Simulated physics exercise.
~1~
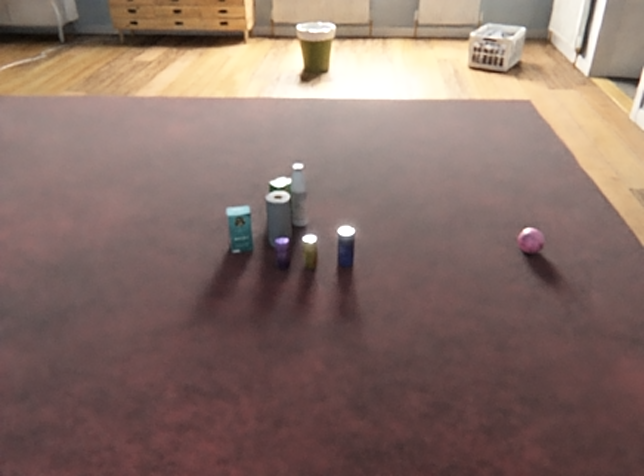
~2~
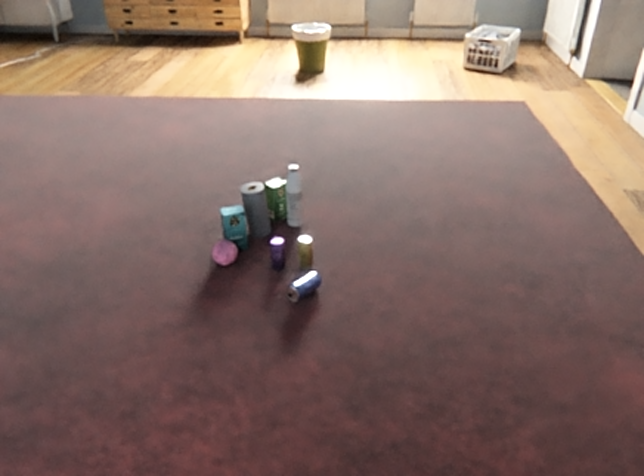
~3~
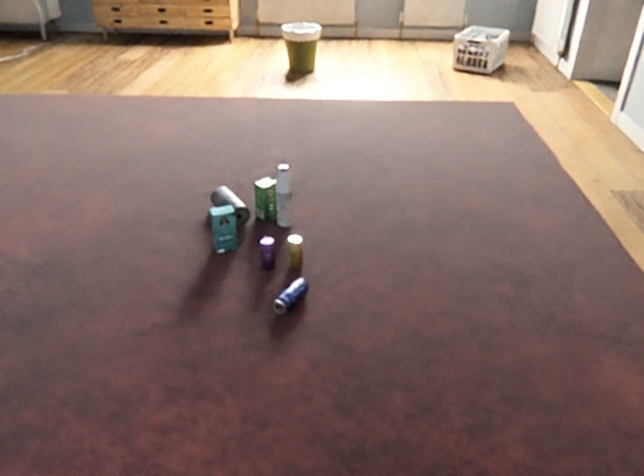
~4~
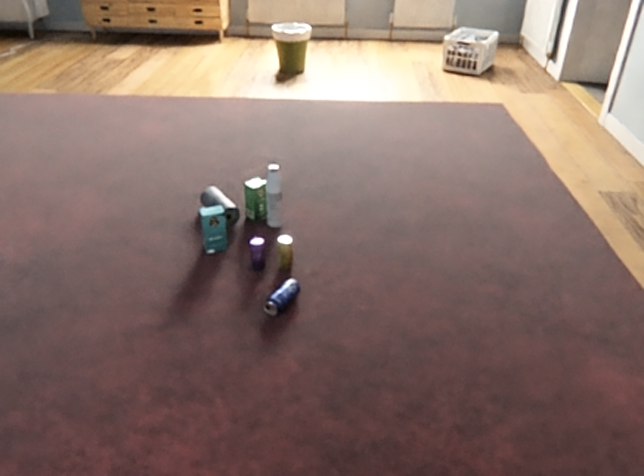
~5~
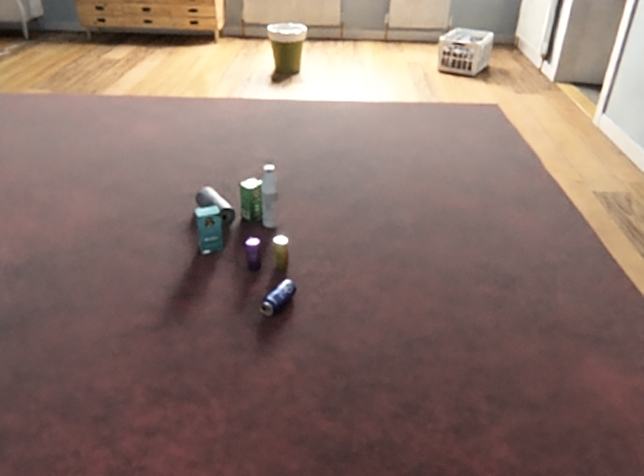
At first, seven items stand clustered on a dark reddish floor, among them a turquoise carton, a grey roll, a white bottle and a blue can, while a pink ball sits off to the right. The ball travels left to the front of the turquoise carton, and the blue can is now down on its side, nearer the viewer. The grey roll has shifted left, still upright. Next the ball is gone from sight and the roll lies tipped behind the carton. The view drifts slightly right, and at the end the can and roll lie still while the other five remain standing.
